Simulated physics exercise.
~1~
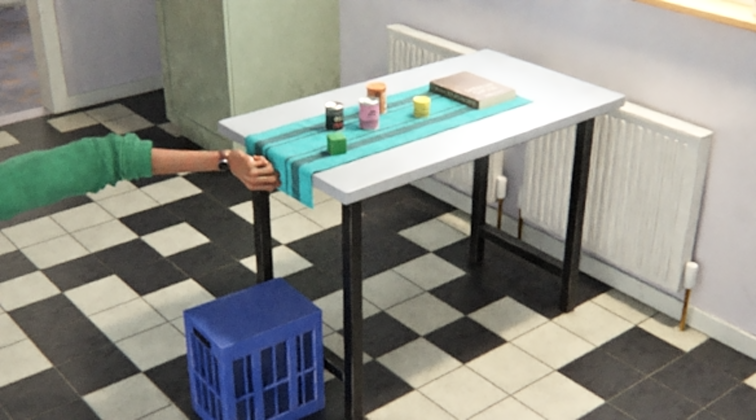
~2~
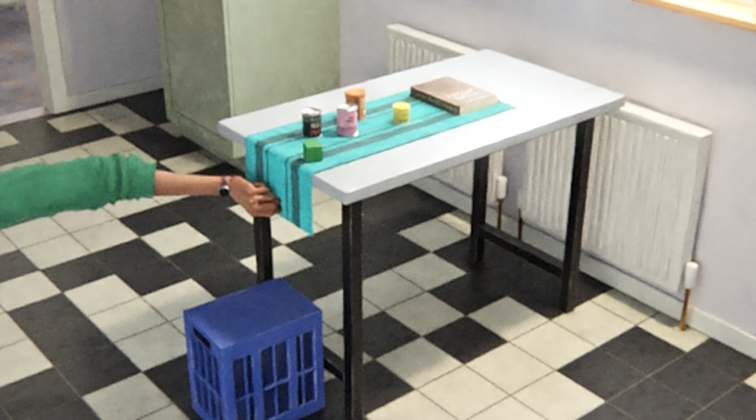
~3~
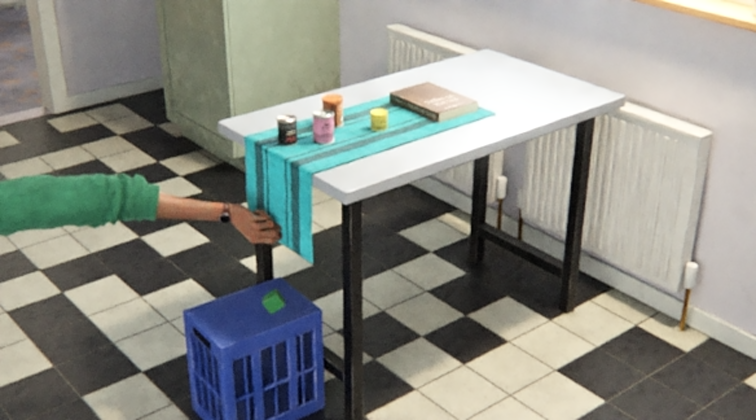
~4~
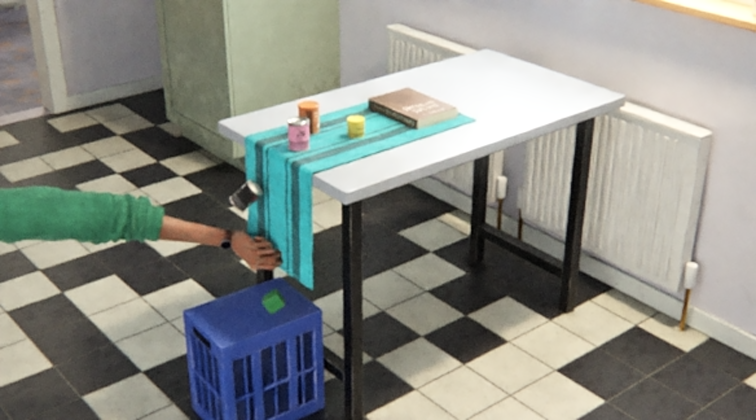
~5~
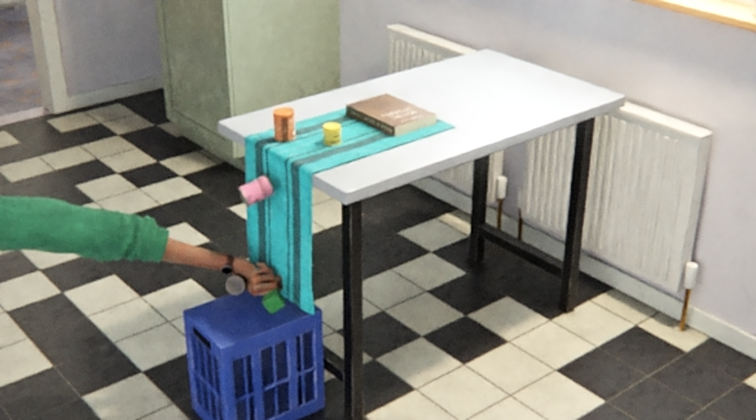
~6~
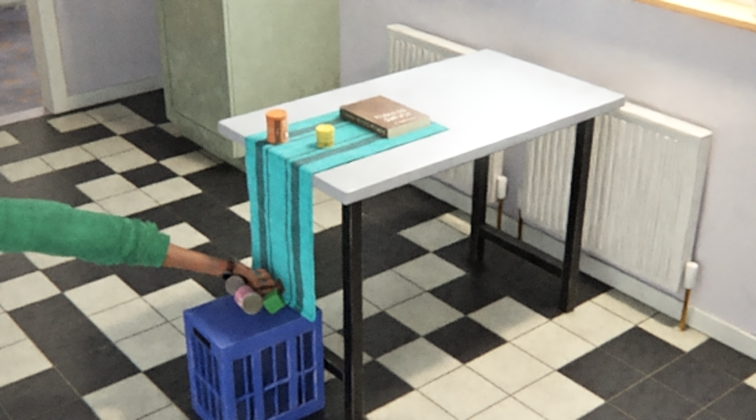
At the start, a hand in a green sleeve holds the hanging end of a striped turquoise scarf on a white table, with a green cube, black, pink and orange cans, a small yellow item and a book resting on it. As the hand draws the scarf down, everything slides left, and the cube drops onto the blue crate below. The black can tips over the edge next, landing on its side by the hand, and the pink can tumbles after it. Finally the scarf's hem reaches the crate, three fallen things lie there, and the orange can, yellow item and book remain on the table.
